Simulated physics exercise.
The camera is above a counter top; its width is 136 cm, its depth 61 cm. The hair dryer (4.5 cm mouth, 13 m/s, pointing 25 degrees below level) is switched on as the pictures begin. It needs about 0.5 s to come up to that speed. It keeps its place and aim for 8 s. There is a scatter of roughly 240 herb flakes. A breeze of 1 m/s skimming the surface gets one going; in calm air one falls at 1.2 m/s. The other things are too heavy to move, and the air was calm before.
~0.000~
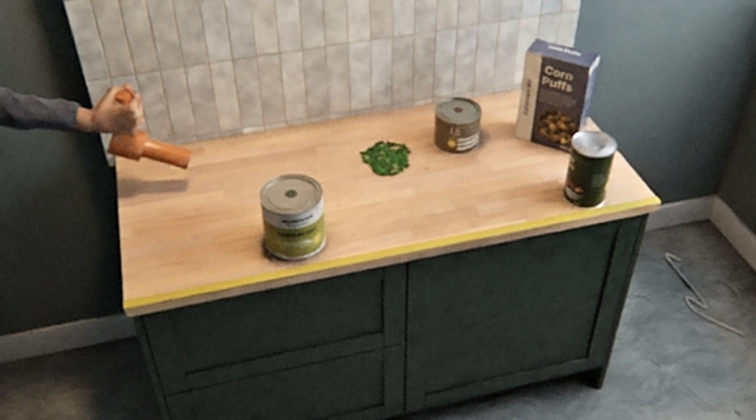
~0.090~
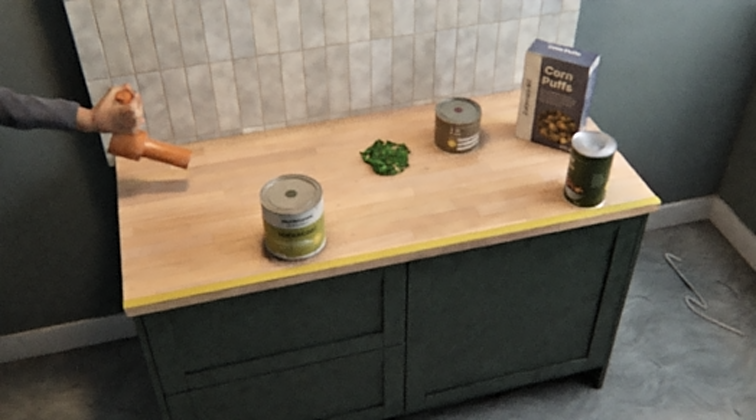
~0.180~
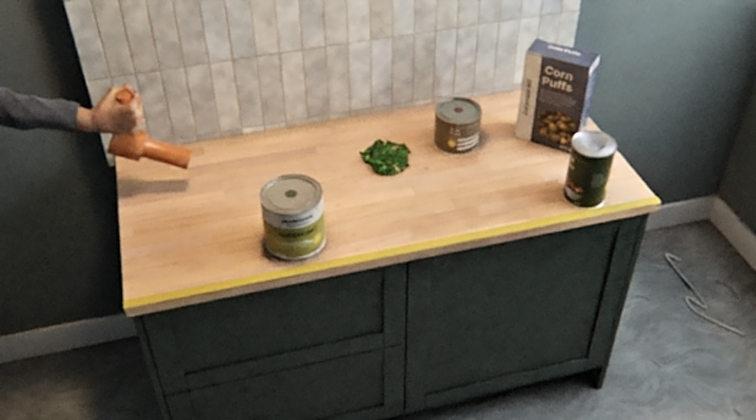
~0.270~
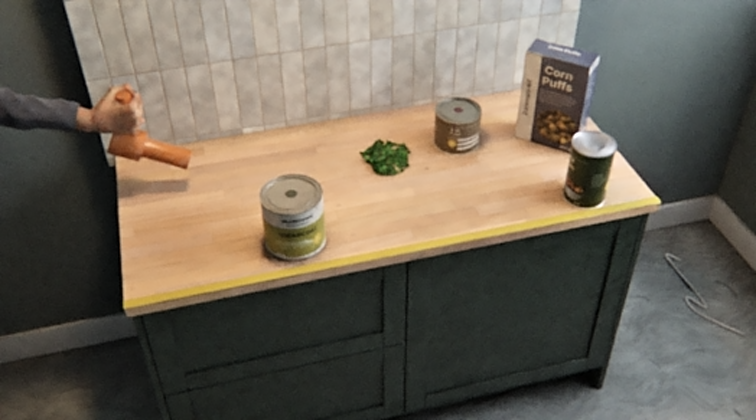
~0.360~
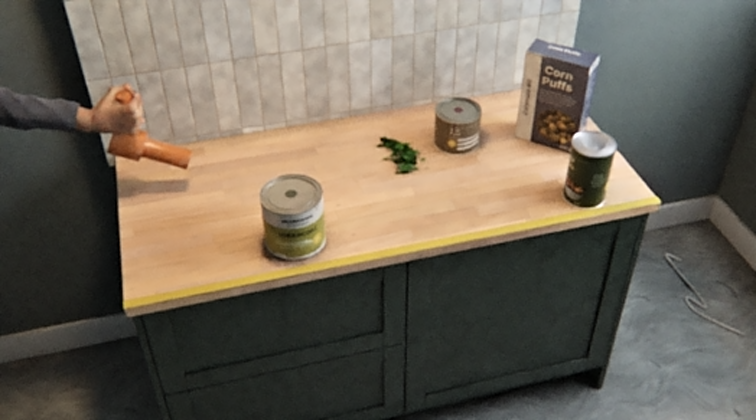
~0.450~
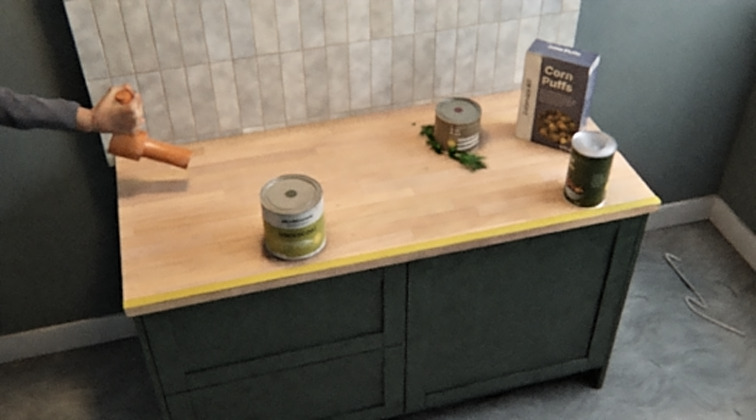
A pile of green herb flakes sat still on the wooden counter while a hand held an orange hair dryer at the left, then the flakes slid right, scattering around the base of the back tin.
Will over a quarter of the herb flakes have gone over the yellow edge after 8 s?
More than a quarter over the yellow edge: No.
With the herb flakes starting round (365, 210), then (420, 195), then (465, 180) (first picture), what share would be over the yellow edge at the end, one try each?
In turn about 100 %, 70 %, 25 %.
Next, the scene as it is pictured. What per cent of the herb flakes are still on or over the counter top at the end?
Some 2 per cent.
After 1.6 s the count stands so, 0 % are over the yellow edge.
After 2.6 s the count stands so, 0 % are over the yellow edge.
After 4.4 s the count stands so, 0 % are over the yellow edge.
After 8.0 s, at the end, 0 % are over the yellow edge.
